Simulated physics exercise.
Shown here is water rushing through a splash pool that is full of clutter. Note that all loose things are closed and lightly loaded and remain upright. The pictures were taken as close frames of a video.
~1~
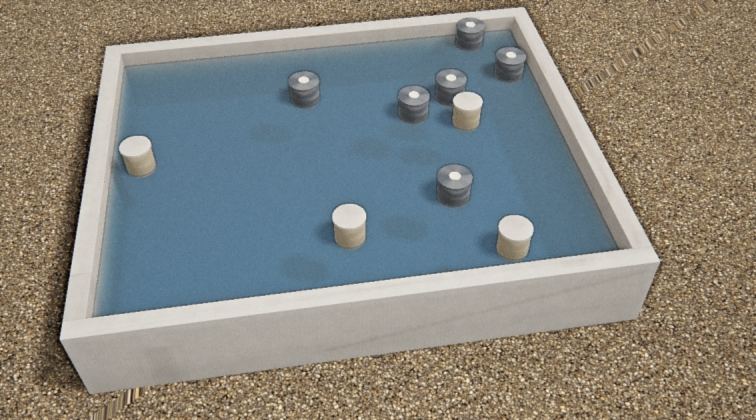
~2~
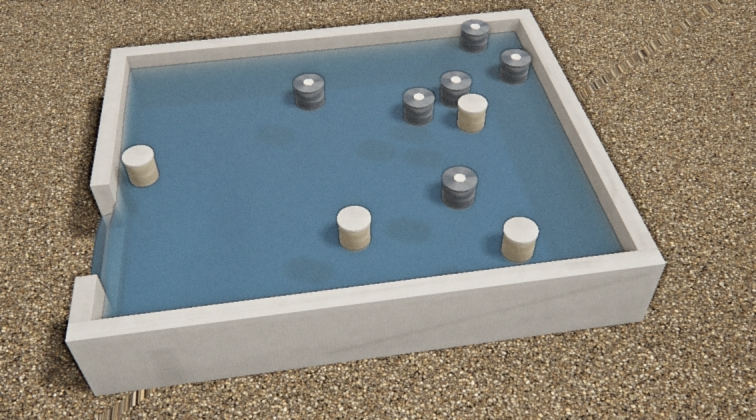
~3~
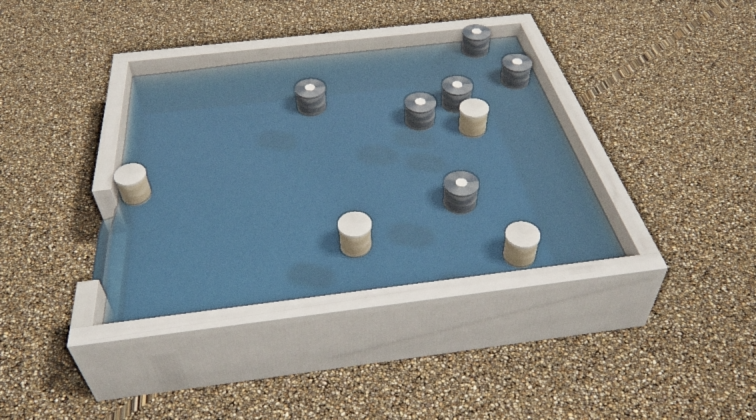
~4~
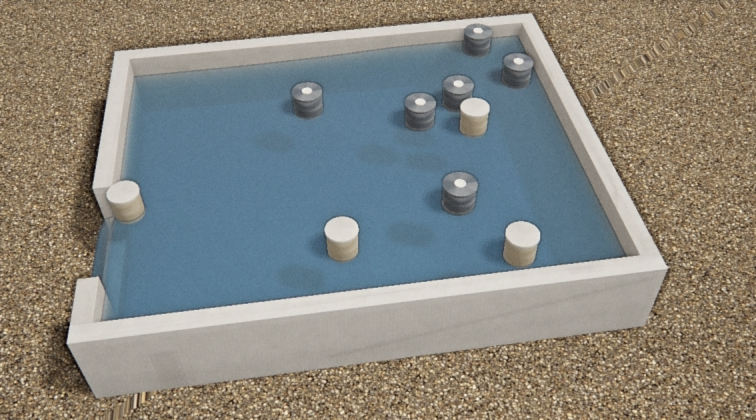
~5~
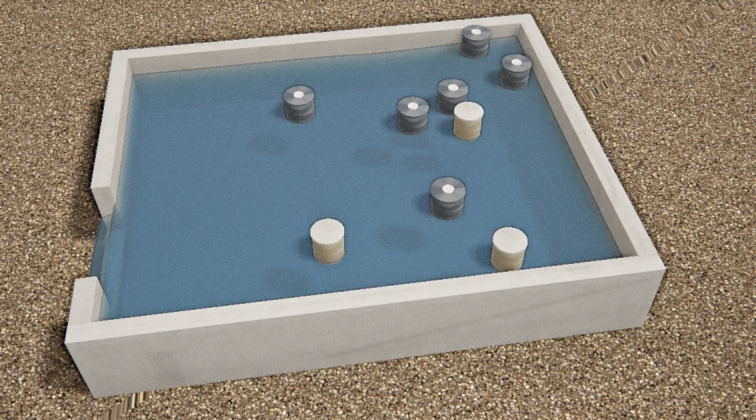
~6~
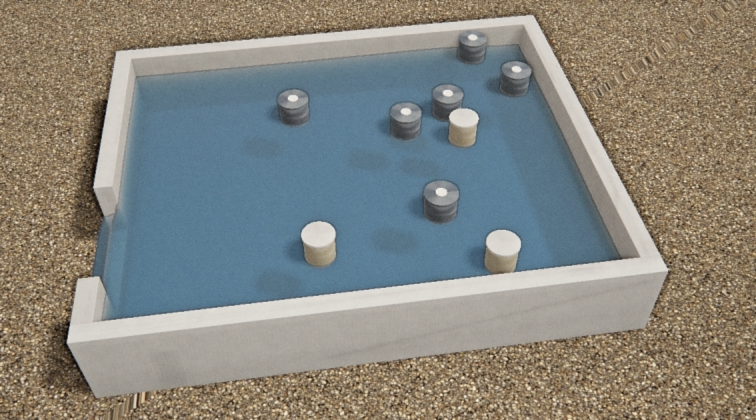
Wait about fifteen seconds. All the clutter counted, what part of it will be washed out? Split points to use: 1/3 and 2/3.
Below 1/3.
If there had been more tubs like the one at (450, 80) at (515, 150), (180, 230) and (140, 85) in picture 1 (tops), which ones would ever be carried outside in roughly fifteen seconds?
In sequence: Never exits, exits, exits.
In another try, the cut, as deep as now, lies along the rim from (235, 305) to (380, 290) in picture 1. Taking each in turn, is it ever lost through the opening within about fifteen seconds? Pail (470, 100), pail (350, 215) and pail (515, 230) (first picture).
The three read no escape, escape and escape, respectively.
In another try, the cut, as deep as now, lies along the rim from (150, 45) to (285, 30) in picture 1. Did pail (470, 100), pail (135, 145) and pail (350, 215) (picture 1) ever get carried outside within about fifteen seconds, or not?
Item one: Remains; item two: Leaves; item three: Remains.
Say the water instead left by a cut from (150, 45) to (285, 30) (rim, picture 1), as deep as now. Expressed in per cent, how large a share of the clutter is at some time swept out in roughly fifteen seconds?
I reckon 40 percent.
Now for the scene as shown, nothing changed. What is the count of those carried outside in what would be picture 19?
That makes 1.
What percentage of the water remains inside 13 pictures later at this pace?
72 %.
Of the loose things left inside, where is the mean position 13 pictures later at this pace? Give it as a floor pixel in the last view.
Mean position: About (398, 194).
A moment on, 1 of 10 are out; 9 afloat.
Next, 1 of 10 are out; 9 afloat.
Later, 2 of 10 are out; 8 afloat.
In the end, 2 of 10 are out; 8 afloat.
